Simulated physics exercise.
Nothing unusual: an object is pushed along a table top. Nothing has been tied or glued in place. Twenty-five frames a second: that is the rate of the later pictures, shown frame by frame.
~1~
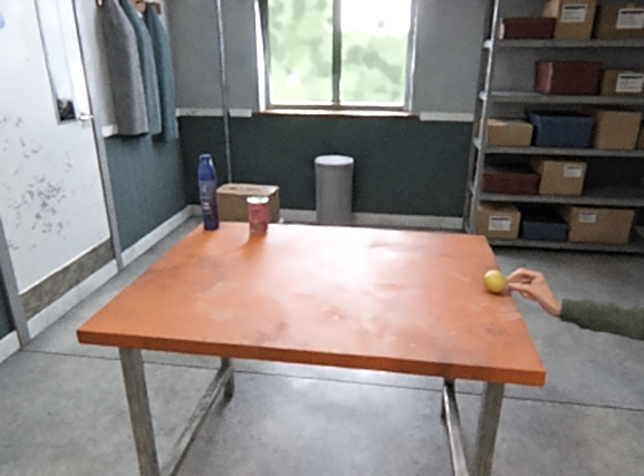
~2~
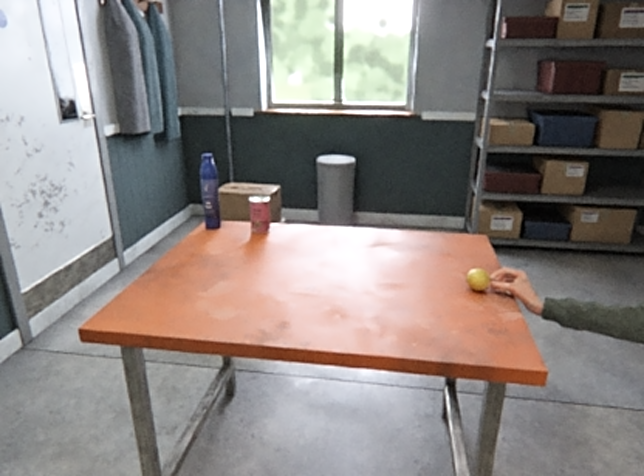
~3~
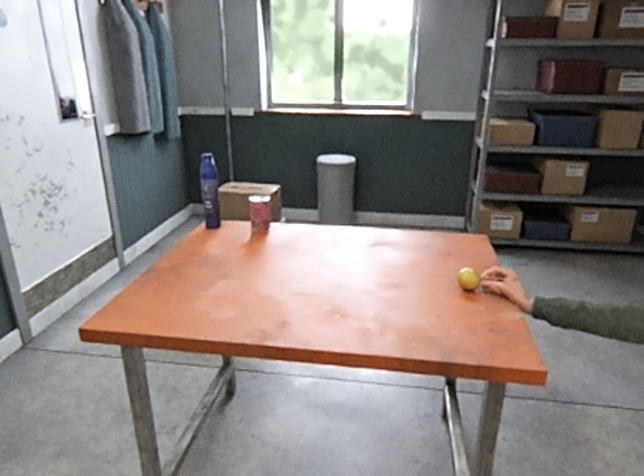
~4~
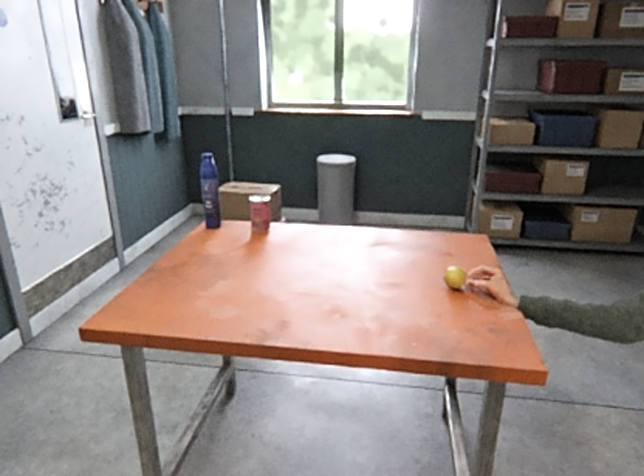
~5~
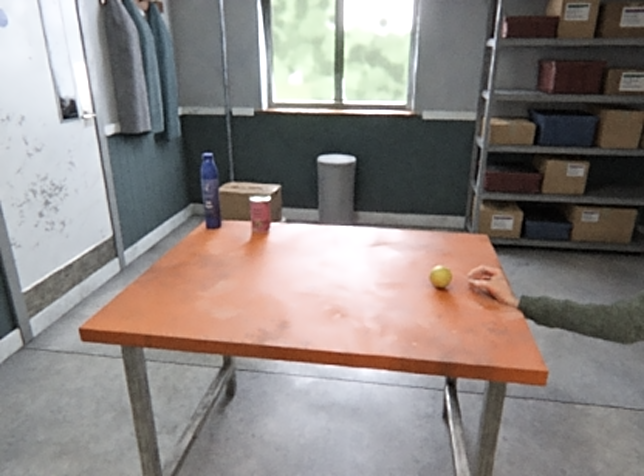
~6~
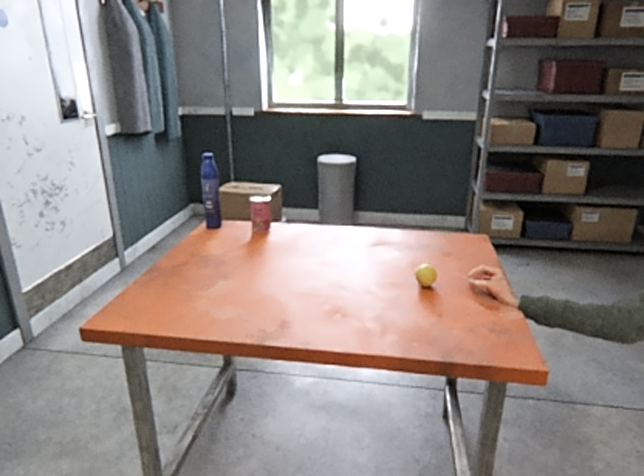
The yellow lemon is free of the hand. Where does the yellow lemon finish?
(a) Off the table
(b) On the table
The answer is a.
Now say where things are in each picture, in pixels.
Under the hand; yellow lemon (495, 281), in the first frame.
Under the hand; yellow lemon (478, 280), in the second frame.
Under the hand; yellow lemon (469, 279), in the third frame.
Yellow lemon (455, 278), in the fourth frame.
Yellow lemon (441, 277) rolled about its own width, in the fifth frame.
Yellow lemon (426, 276) rolled about its own width, in the sixth frame.
Then, 0.30 s after the last picture, yellow lemon rolled well along near (320, 269).
Then, 0.70 s after the last picture, yellow lemon rolled well along near (194, 260).
Then, 1.20 s after the last picture, yellow lemon now off the table.
By the end, off the table, yellow lemon.
